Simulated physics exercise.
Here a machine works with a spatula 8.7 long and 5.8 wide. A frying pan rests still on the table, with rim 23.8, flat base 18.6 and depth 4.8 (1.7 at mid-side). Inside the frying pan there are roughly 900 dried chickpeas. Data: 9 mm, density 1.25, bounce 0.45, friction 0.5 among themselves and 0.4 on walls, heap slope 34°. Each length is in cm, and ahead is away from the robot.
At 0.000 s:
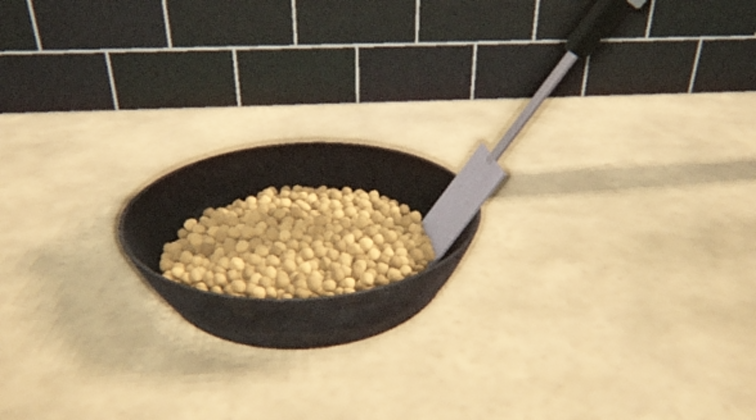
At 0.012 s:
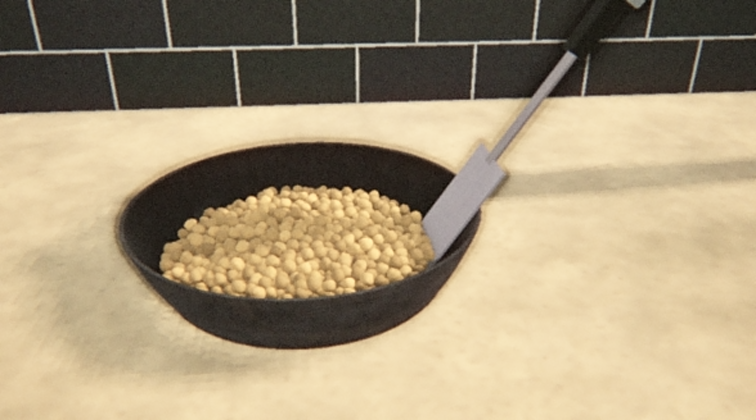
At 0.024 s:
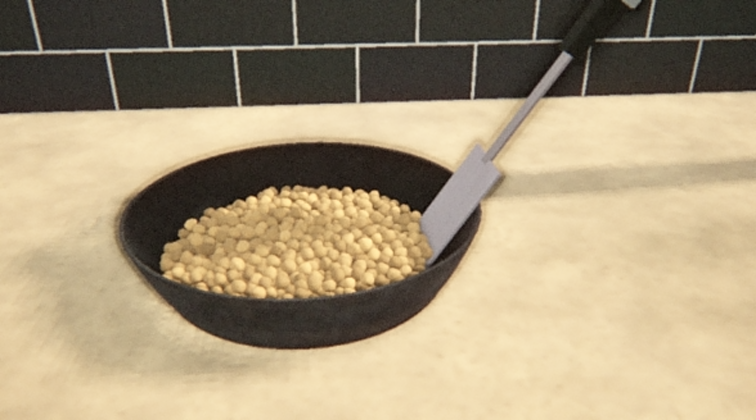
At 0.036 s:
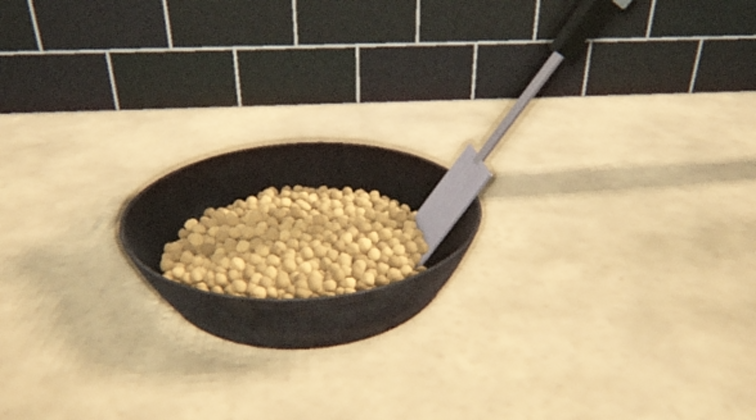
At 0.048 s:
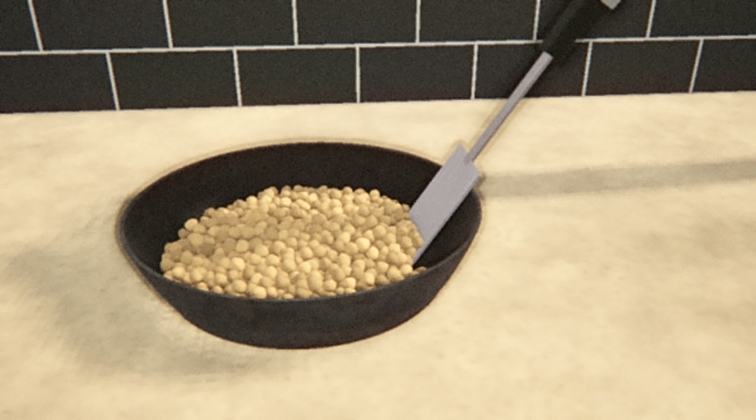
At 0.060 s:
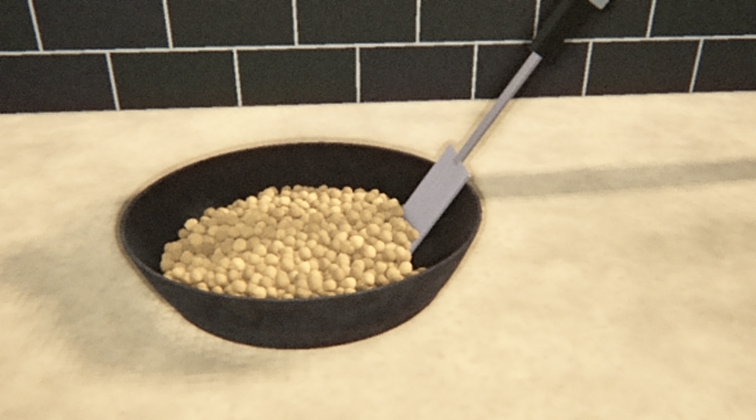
At the start, a grey spatula with a black handle leans into the right side of a black frying pan heaped with pale dried chickpeas on a table. The spatula then slides slowly a short way left against the chickpeas, nudging those at the edge, while the pan stays still.
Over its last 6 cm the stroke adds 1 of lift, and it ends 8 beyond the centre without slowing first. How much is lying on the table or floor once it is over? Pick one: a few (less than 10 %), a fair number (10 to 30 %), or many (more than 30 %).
A few, less than 10 %.
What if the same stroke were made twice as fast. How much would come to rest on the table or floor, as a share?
About 15 in a hundred.
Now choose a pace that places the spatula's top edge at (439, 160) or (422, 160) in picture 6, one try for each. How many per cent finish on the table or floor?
10 % and 15 %.
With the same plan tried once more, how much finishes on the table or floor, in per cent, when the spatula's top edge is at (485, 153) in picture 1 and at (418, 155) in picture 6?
It works out to about 15 %, more or less.
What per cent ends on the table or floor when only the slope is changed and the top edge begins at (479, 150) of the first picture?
Some 5 per cent.
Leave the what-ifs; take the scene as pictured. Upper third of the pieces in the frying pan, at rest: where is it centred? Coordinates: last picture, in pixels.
Approximately at pixel (189, 235).
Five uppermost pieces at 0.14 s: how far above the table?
Roughly 5 cm above the table.
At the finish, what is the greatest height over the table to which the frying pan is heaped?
It reaches about 6.0 cm.
After 0.14 s, sloping 56°, highest piece 5 above the table; 900 in the frying pan.
After 0.23 s, sloping 56°, highest piece 6 above the table; 900 in the frying pan.
After 0.47 s, sloping 56°, highest piece 5 above the table; 873 in the frying pan, 26 on the table or floor, 1 on the blade or in flight.
After 1.52 s, sloping 56°, highest piece 5 above the table; 873 in the frying pan, 27 on the table or floor.
In the end, 873 in the frying pan, 27 on the table or floor. That is 3 % on the table or floor.
